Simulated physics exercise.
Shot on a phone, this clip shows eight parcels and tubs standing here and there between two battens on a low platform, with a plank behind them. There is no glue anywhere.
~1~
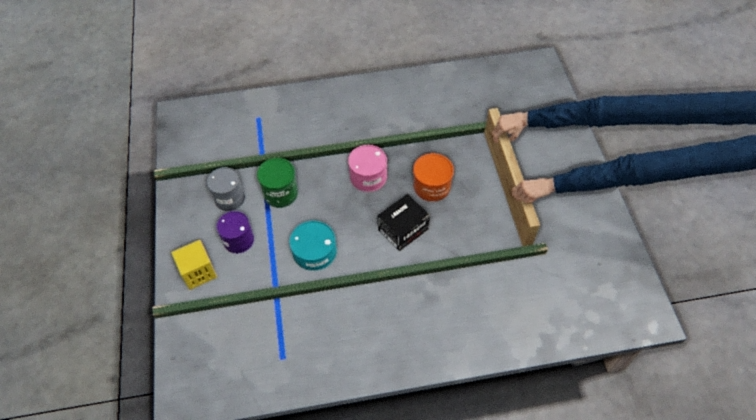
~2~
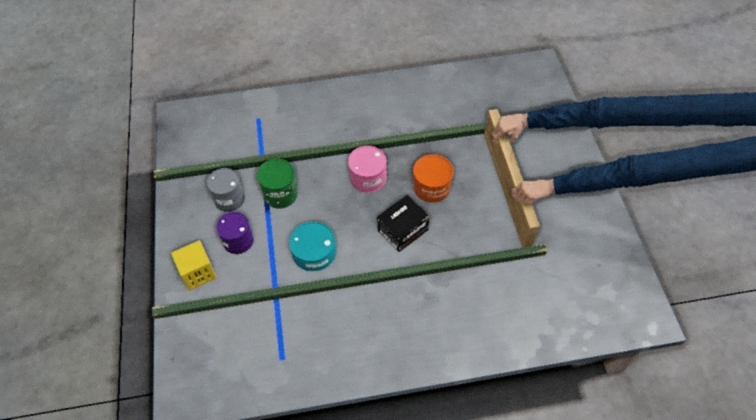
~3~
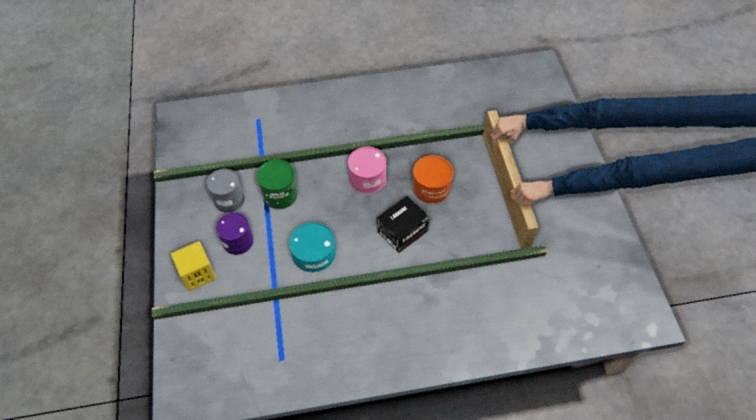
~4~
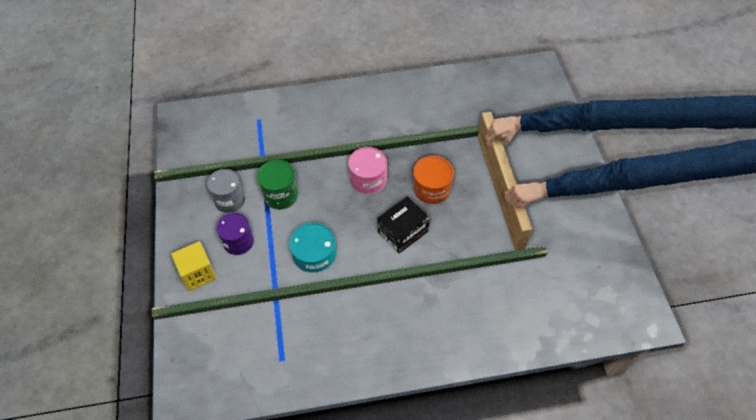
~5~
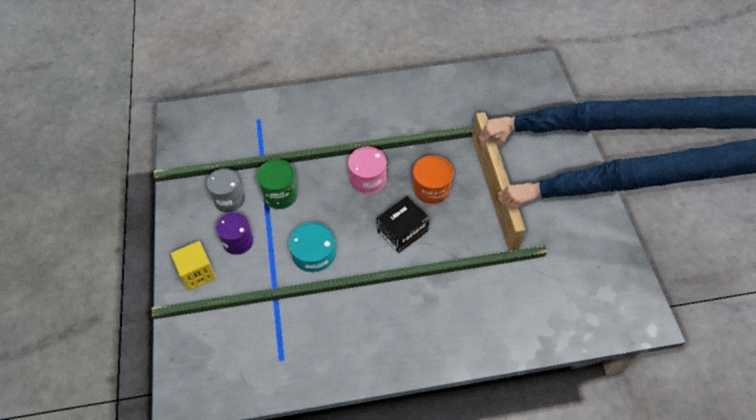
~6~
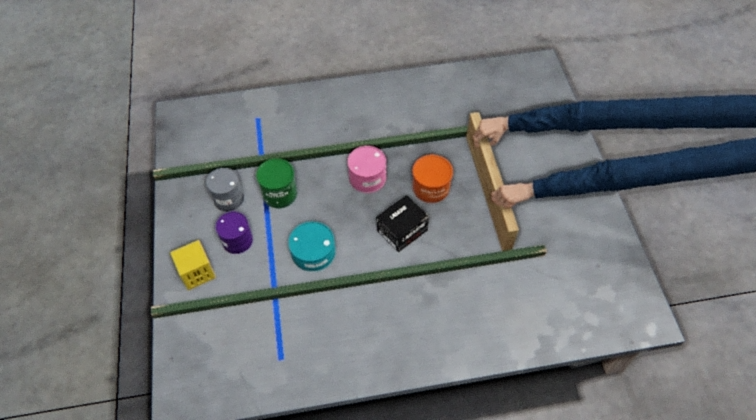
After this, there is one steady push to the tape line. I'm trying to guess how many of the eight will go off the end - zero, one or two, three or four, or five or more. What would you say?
I foresee no drops here.
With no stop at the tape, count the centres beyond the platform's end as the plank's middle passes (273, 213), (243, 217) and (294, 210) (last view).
In order: 0, 1, 0.
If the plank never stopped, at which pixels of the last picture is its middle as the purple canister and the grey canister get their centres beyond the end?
The middle sits near (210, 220) for the first and near (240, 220) for the other.
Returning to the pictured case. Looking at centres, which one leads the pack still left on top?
Answer: The yellow crate.
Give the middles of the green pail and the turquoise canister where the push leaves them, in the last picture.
Around (212, 195), then around (207, 268).
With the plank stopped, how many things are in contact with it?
The count comes out at 3.
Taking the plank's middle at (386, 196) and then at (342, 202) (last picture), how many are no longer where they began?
The first count is 3, and then it's 4.
Early on, none off yet; yellow crate at rest near (193, 265); grey canister at rest near (226, 190); purple canister at rest near (235, 233).
Finally, the number that fall off is zero.
